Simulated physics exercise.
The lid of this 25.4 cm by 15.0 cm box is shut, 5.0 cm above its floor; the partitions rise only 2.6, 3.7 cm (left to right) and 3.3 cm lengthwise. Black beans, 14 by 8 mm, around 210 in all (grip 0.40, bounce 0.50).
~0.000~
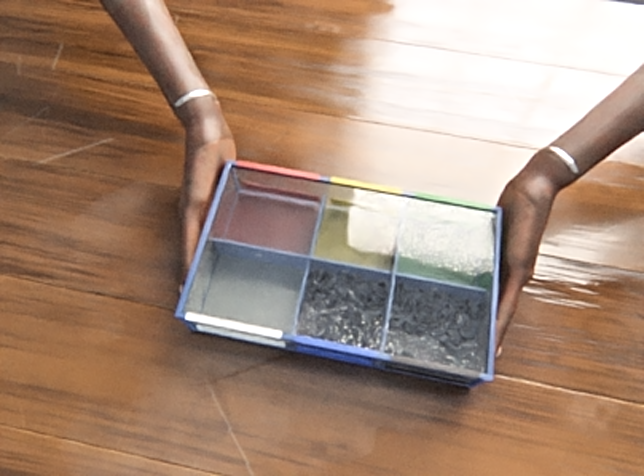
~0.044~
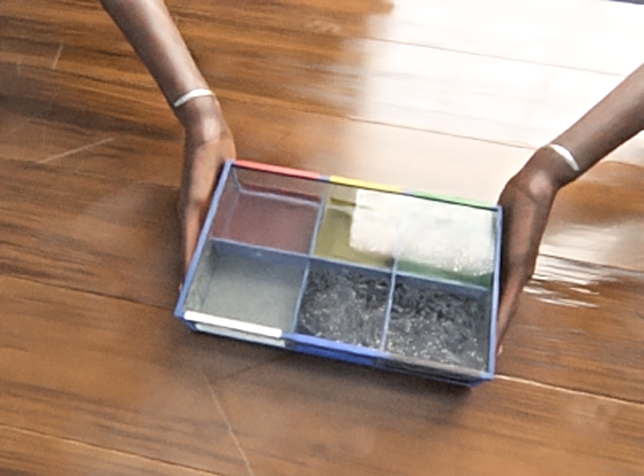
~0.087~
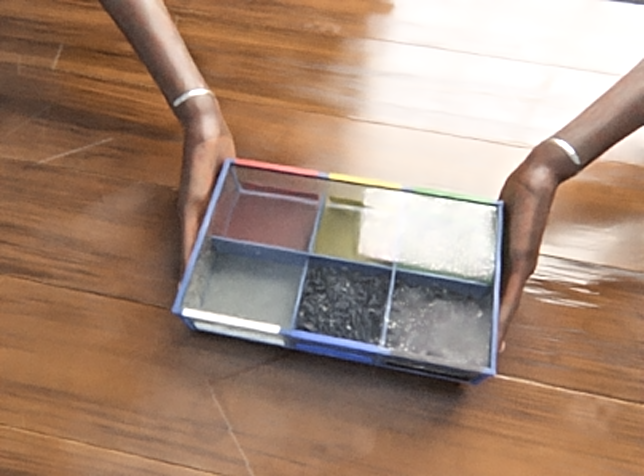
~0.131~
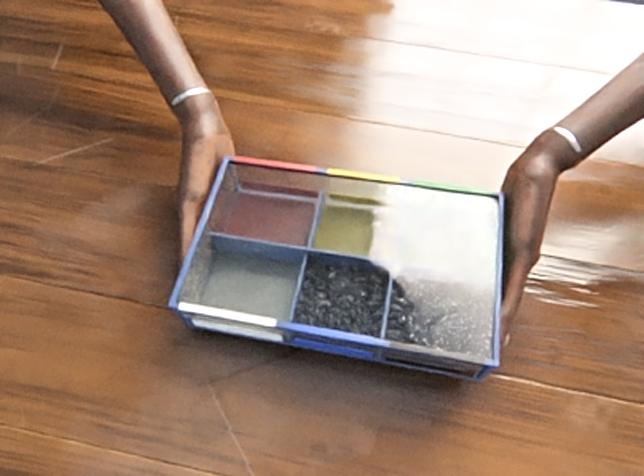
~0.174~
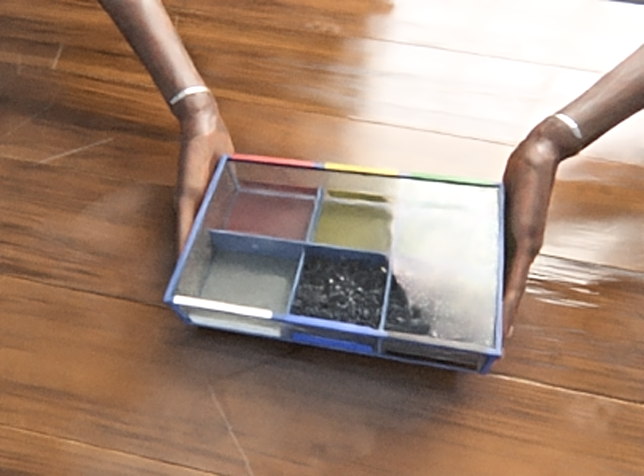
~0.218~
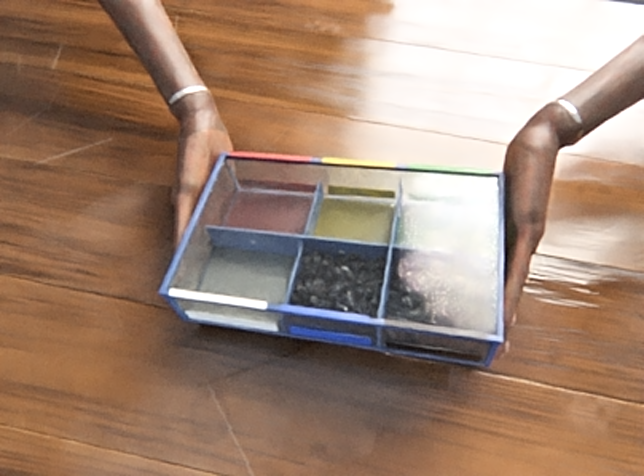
A shallow, clear-lidded box with six compartments, held at both sides by a pair of hands above a wooden floor, starts level, then tilts slightly as its near edge rises. A white glare spreads across the lid's right side, partly veiling the black beans, then fades somewhat as the tilt increases.
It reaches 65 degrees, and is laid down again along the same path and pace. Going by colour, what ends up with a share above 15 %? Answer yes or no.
Red no, blue yes, green no, yellow no, white no, black yes.
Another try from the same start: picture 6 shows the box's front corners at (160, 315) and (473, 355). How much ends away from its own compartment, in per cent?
In that case some 25 per cent.
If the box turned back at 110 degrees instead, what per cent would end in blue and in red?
In that case blue 10, red 50.
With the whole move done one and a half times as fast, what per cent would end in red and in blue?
In that case red 10; blue 35.
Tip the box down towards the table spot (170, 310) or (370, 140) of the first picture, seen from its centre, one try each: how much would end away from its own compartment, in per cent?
Some 20 and 10 per cent.
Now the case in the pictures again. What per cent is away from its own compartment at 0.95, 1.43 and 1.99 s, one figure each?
In turn: 5, 20, 20.
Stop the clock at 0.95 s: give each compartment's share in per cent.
Red 0; blue 50; green 0; yellow 0; white 0; black 45.
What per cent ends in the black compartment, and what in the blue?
Black 40, blue 40.
Then, at 0.95 s, tilt 65 degrees; blue 50 %, black 45 %.
Then, at 1.43 s, tilt 28 degrees; red 10 %, blue 40 %, green 5 %, white 5 %, black 40 %.
After 1.99 s, tilt 0 degrees; red 10 %, blue 40 %, green 5 %, white 5 %, black 40 %.
By 2.4 s all is still; red 10 %, blue 40 %, green 5 %, yellow 0 %, white 5 %, black 40 %.
